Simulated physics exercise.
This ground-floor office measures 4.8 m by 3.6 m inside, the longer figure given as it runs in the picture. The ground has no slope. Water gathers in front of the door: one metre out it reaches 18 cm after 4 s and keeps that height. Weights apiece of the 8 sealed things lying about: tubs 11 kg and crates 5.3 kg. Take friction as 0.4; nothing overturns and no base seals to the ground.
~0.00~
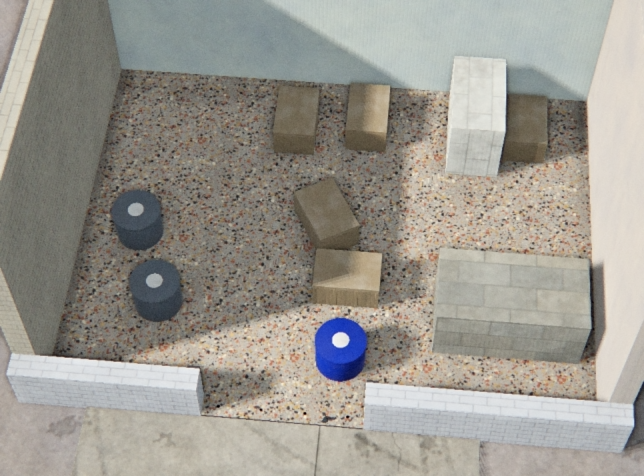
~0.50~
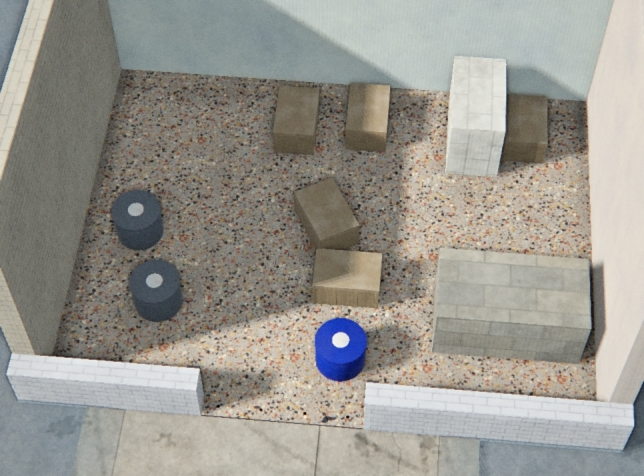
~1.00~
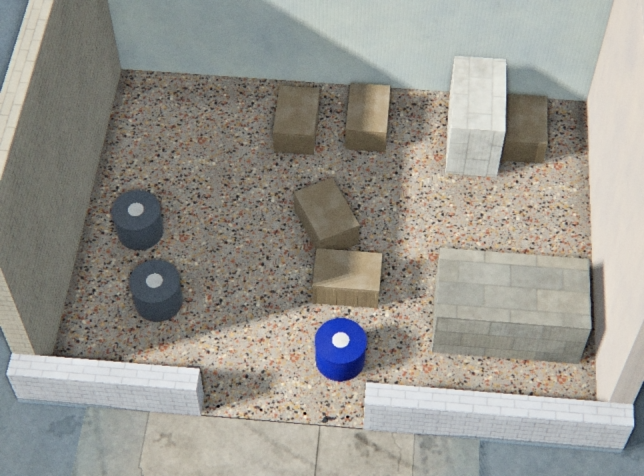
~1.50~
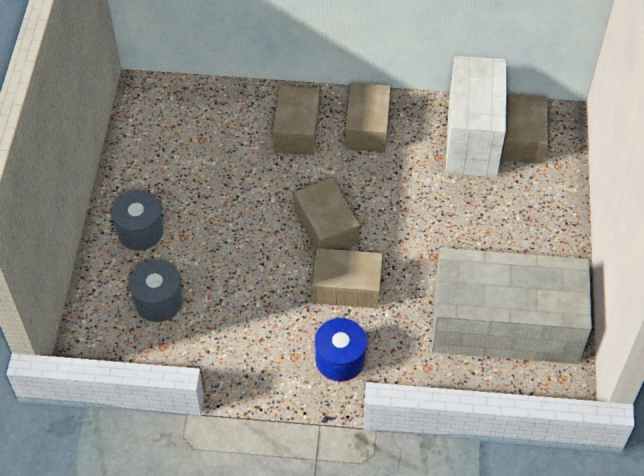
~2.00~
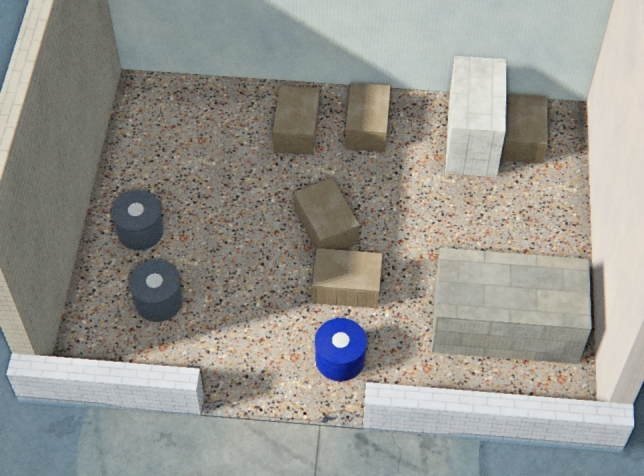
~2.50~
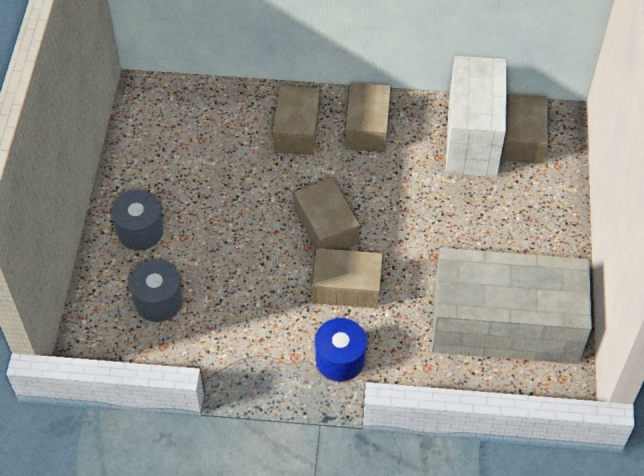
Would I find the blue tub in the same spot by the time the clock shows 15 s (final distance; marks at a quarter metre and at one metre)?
Blue tub travels far.
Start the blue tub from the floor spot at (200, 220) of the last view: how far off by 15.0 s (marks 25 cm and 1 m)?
It gets carried off.
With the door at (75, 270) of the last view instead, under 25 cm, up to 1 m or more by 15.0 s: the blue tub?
Then the blue tub travels far.
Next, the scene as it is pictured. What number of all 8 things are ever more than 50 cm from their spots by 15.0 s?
I count 6.
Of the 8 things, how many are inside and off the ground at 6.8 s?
4 of them.
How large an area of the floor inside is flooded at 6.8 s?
Roughly 14 m2.
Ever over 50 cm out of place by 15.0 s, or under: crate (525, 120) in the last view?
It is less.
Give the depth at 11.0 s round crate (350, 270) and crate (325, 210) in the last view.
Roughly 9 and 10 cm.
After 3.5 s the blue tub is near (342, 338), 0.0 m from its start, aground; 0 afloat.
After 6.8 s the blue tub is near (422, 184), 1.8 m from its start, aground; 4 afloat.
After 11.0 s the blue tub is near (499, 185), 2.2 m from its start, afloat; 6 afloat.
After 15.0 s the blue tub is near (536, 242), 2.0 m from its start, afloat; 8 afloat.
